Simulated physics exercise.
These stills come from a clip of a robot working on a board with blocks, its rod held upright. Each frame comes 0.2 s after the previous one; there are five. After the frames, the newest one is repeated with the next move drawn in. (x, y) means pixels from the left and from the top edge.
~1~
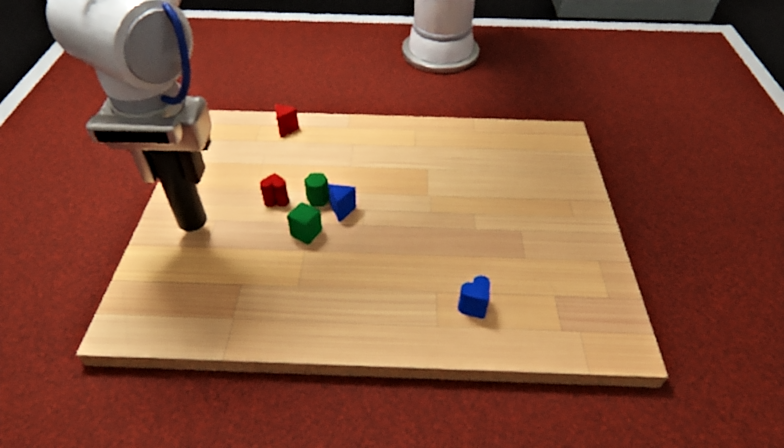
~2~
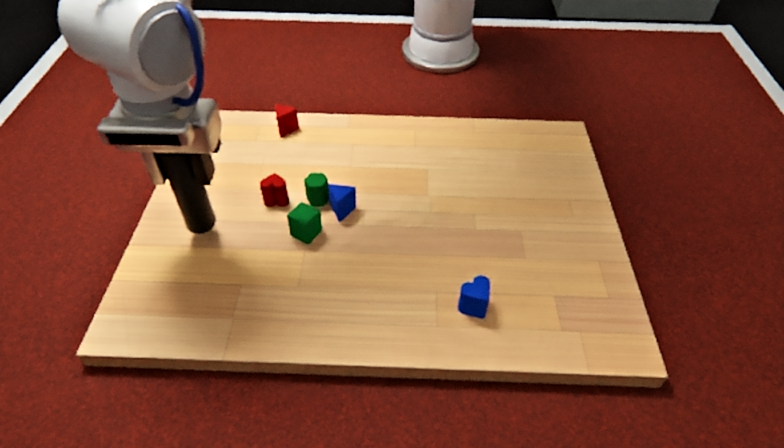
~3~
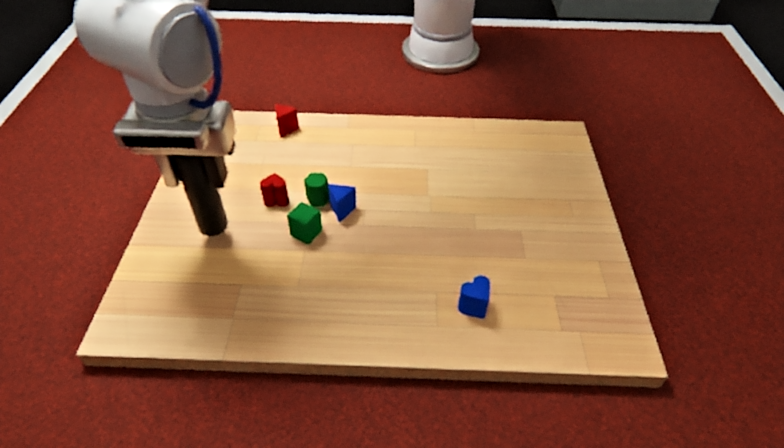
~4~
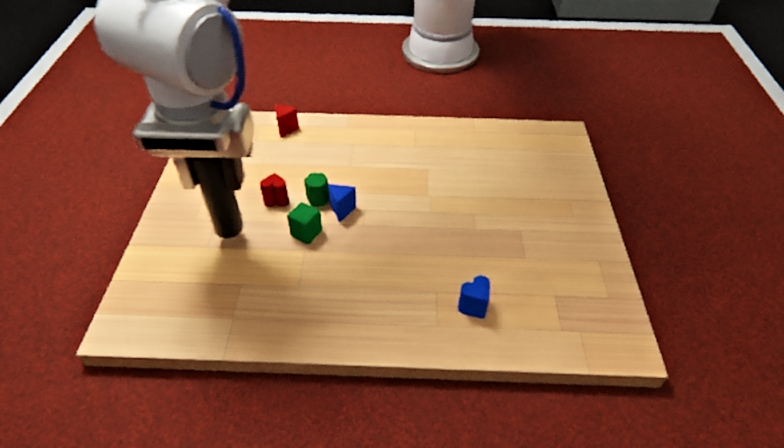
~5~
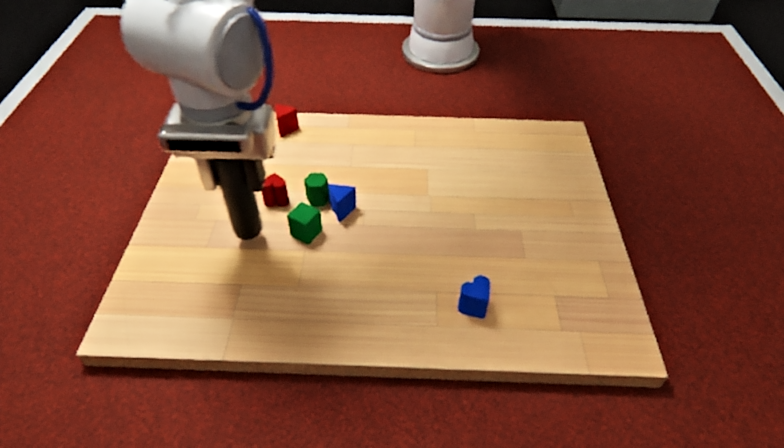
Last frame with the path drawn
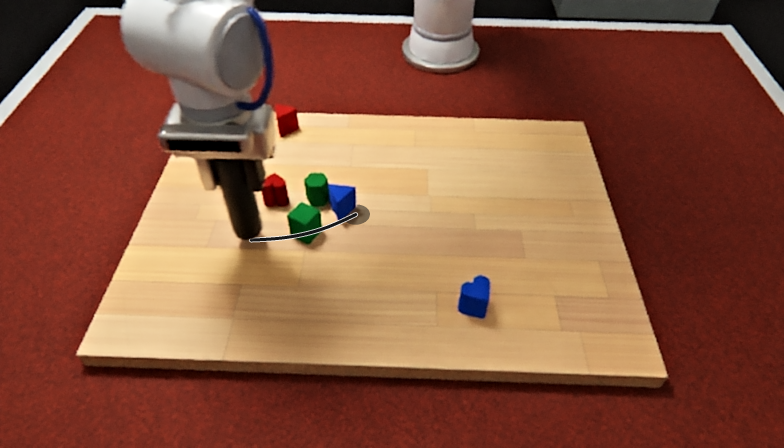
A robot arm holding a dark rod starts near the left edge of a wooden board and slides the rod slowly rightward, a short distance. The rod draws closer to the green cube, while the red, green and blue blocks all stay where they are.
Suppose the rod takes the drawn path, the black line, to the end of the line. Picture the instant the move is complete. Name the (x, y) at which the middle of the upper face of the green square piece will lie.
It will likely be found at (379, 202).
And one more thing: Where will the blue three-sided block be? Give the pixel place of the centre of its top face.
Its top middle: (361, 179).
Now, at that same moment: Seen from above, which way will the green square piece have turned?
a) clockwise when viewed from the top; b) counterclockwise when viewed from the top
a (clockwise when viewed from the top)
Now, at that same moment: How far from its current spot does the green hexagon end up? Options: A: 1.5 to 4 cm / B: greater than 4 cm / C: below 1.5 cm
I'll go with C - below 1.5 cm.
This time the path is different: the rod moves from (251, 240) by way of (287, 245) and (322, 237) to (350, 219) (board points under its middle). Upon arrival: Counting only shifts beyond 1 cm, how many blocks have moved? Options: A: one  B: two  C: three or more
That would be B.
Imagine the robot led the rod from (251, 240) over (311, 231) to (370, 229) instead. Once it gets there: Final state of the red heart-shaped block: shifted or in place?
From what I can tell, it will keep its place.
Drawn move, from (251, 240) via (289, 237) and (324, 228), ending at (356, 214).
What follows on the original path. One third of the way, rod (287, 226); green square piece (317, 210).
Two thirds of the way, rod (324, 217); green square piece (354, 205), turned 15° clockwise; blue three-sided block (352, 188), turned 65° anticlockwise.
At the end, rod (355, 204); green square piece (379, 202), turned 80° clockwise; green hexagon still; blue three-sided block (361, 179), turned 65° anticlockwise.
